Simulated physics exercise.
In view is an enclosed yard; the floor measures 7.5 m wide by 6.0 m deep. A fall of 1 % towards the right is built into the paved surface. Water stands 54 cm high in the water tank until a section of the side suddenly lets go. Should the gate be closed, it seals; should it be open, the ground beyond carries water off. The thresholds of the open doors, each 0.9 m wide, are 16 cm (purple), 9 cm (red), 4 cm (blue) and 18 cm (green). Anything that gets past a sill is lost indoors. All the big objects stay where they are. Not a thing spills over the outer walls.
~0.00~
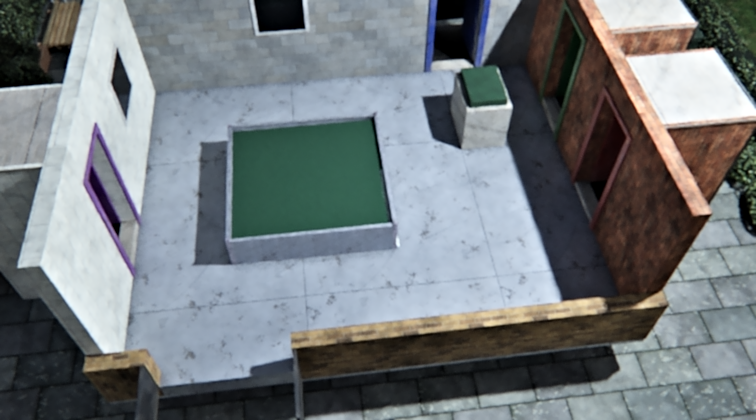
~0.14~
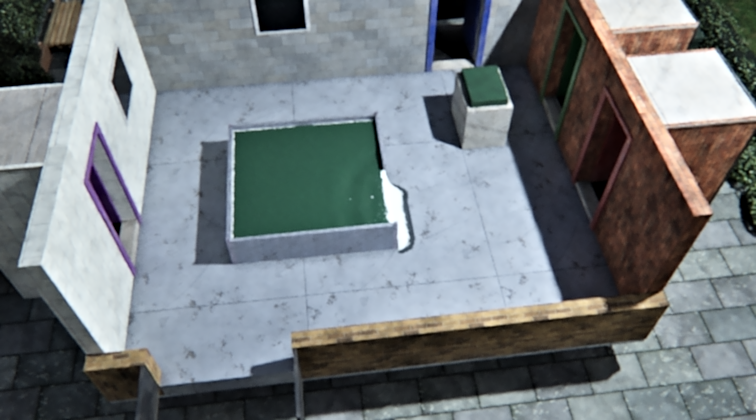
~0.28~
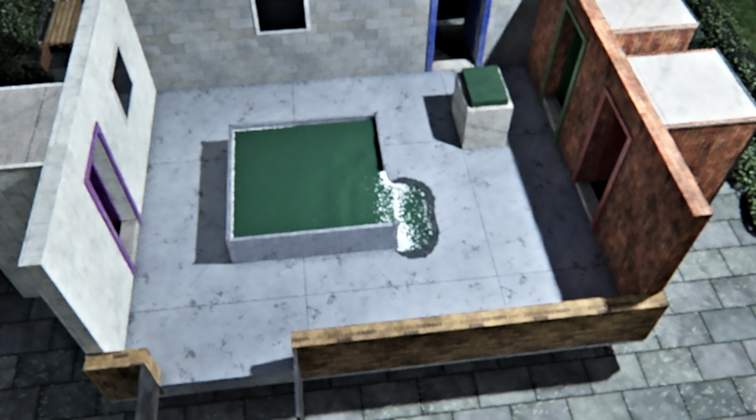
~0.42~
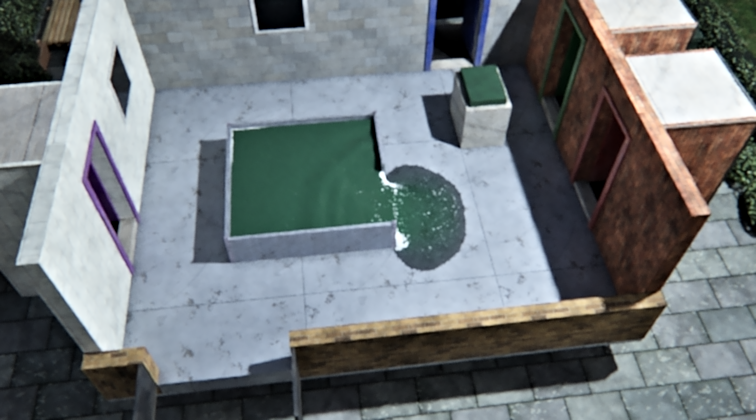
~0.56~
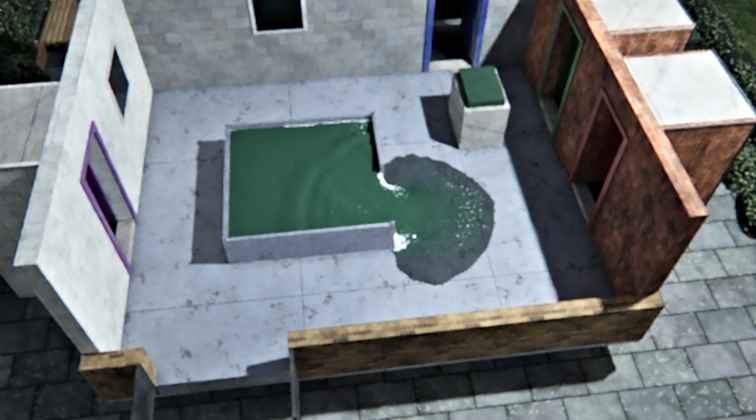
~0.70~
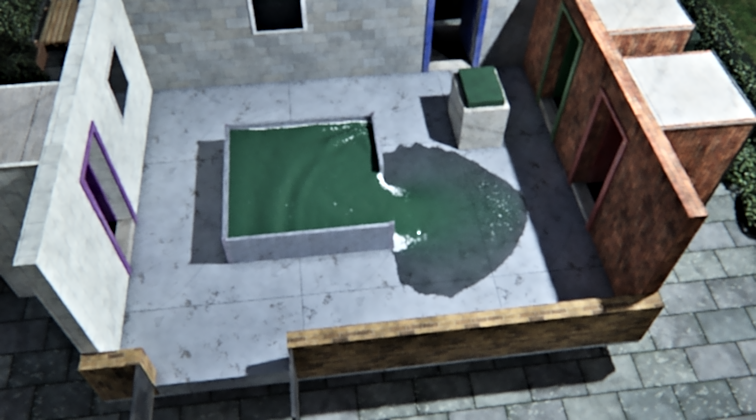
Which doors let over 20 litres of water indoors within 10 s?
The purple door: 20 litres or less, the red door: Over 20 litres, the blue door: Over 20 litres, the green door: 20 litres or less.
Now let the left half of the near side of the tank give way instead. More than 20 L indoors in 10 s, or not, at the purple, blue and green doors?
Purple short, blue short, green short.
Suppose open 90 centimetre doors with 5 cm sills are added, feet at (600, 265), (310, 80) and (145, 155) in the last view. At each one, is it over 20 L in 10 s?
More, less, less.
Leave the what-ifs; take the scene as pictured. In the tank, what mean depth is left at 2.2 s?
The mean depth is around 36 cm.
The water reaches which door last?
Looks like the purple door.
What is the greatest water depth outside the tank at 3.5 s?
Up to near 28 cm.
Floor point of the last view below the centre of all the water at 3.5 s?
Its balance point sits around (405, 209).
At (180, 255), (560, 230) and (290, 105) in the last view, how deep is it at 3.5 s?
Around 0 cm, 20 cm and 0 cm.
After 1.4 s water covers 25 % of the floor and is deepest (33 cm) near (401, 233); purple door not reached, red door 14 cm at the sill, 13 L in, blue door not reached, green door not reached.
After 2.2 s water covers 30 % of the floor and is deepest (42 cm) near (617, 309); purple door not reached, red door 24 cm at the sill, 84 L in, blue door not reached, green door 9 cm at the sill, 0 L in.
After 3.5 s water covers 35 % of the floor and is deepest (28 cm) near (577, 208); purple door not reached, red door 25 cm at the sill, 209 L in, blue door 5 cm at the sill, 0 L in, green door 12 cm at the sill, 0 L in.
After 6.0 s water covers 60 % of the floor and is deepest (20 cm) near (574, 200); purple door not reached, red door 20 cm at the sill, 352 L in, blue door 10 cm at the sill, 23 L in, green door 11 cm at the sill, 0 L in.
After 10.0 s water covers 90 % of the floor and is deepest (16 cm) near (522, 71); purple door 3 cm at the sill, 0 L in, red door 13 cm at the sill, 462 L in, blue door 9 cm at the sill, 86 L in, green door 12 cm at the sill, 0 L in.
